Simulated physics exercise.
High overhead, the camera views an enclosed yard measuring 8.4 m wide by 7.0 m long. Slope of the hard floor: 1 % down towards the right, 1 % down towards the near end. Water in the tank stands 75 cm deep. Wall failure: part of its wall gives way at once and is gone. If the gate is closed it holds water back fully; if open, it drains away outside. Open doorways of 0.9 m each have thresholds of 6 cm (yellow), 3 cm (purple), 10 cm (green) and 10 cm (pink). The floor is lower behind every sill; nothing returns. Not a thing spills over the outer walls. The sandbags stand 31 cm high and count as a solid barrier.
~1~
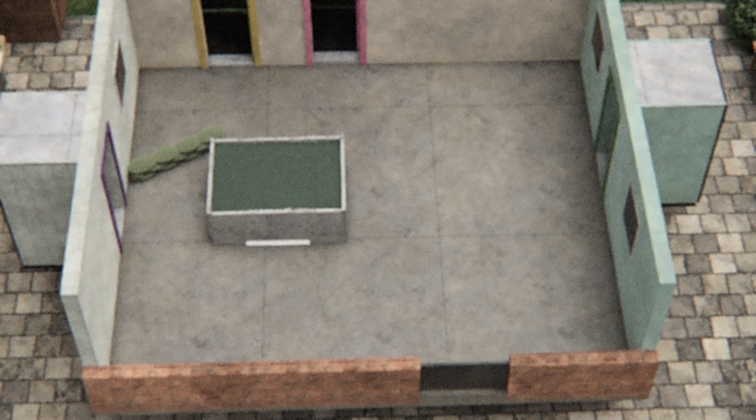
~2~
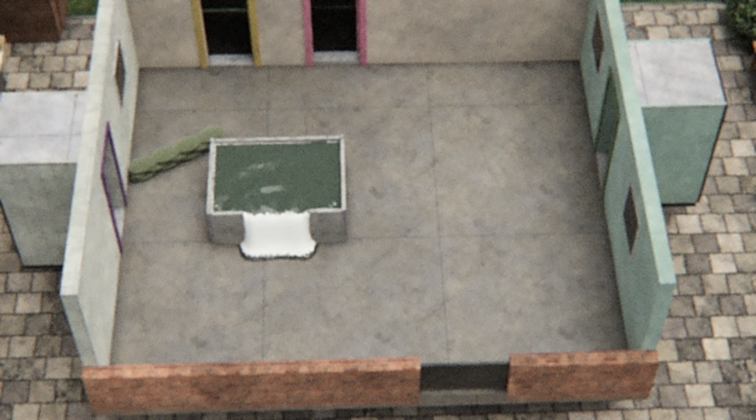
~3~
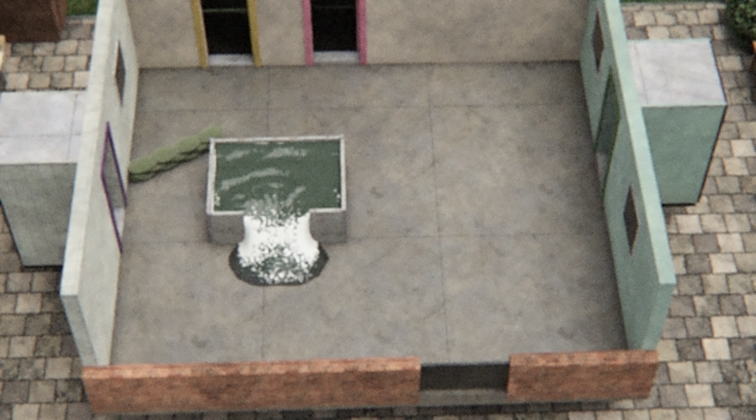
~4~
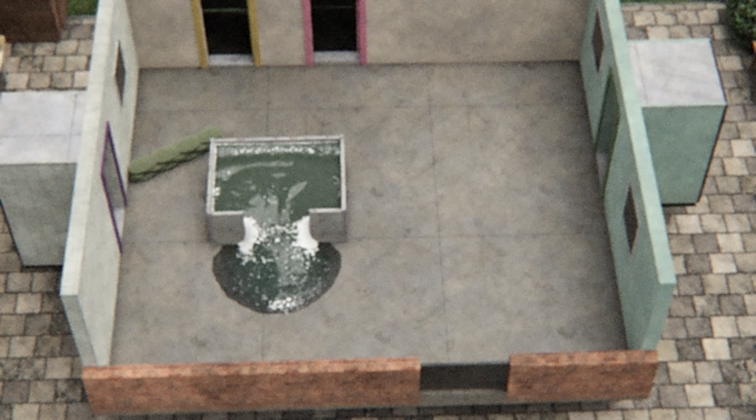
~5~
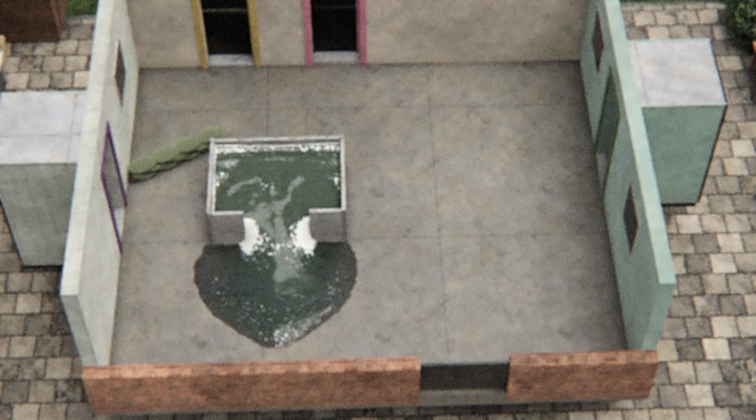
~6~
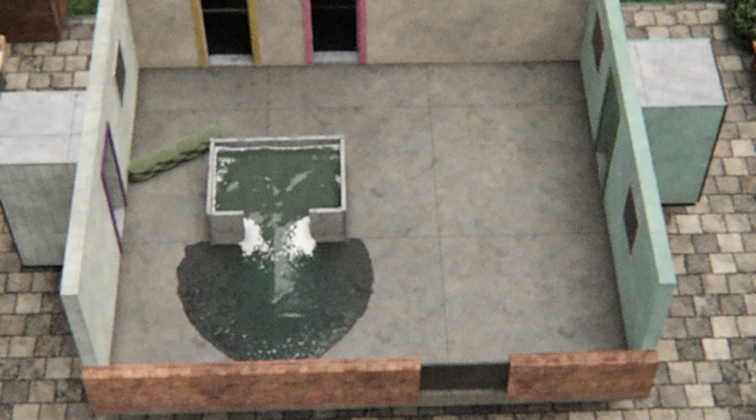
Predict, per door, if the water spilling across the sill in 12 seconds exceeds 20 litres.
Prediction: The yellow door does not exceed 20 litres; the purple door exceeds 20 litres; the green door does not exceed 20 litres; the pink door does not exceed 20 litres.
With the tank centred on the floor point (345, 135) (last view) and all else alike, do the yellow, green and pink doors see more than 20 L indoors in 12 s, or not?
So the yellow door keeps within it, the green door keeps within it and the pink door keeps within it.
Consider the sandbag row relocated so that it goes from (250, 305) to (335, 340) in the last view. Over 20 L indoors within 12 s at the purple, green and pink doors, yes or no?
Purple within the limit, green within the limit, pink within the limit.
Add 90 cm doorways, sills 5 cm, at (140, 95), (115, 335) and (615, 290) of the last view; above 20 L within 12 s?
So, in the order given, it's shy of the mark, then beyond the mark, then beyond the mark.
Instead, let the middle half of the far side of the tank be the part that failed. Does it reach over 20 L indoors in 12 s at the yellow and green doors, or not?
Then: Yellow over, green under.
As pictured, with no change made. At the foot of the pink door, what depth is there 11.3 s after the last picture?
2.0 cm.
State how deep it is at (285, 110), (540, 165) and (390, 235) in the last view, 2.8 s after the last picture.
Close to 0, 0 and 0 centimetres.
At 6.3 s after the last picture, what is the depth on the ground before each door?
Centimetres: Yellow 0 / purple 5 / green 6 / pink 0.
Then, 0.7 s after the last picture water covers 20 % of the floor and is deepest (38 cm) near (280, 248); yellow door not reached, purple door not reached, green door not reached, pink door not reached.
Then, 1.5 s after the last picture water covers 25 % of the floor and is deepest (42 cm) near (108, 389); yellow door not reached, purple door not reached, green door not reached, pink door not reached.
Then, 2.8 s after the last picture water covers 35 % of the floor and is deepest (24 cm) near (627, 377); yellow door not reached, purple door 5 cm at the sill, 0 L in, green door not reached, pink door not reached.
Then, 6.3 s after the last picture water covers 65 % of the floor and is deepest (14 cm) near (571, 378); yellow door not reached, purple door 5 cm at the sill, 2 L in, green door 6 cm at the sill, 0 L in, pink door not reached.
Then, 11.3 s after the last picture water covers 80 % of the floor and is deepest (12 cm) near (616, 377); yellow door not reached, purple door 5 cm at the sill, 60 L in, green door 5 cm at the sill, 0 L in, pink door 2 cm at the sill, 0 L in.
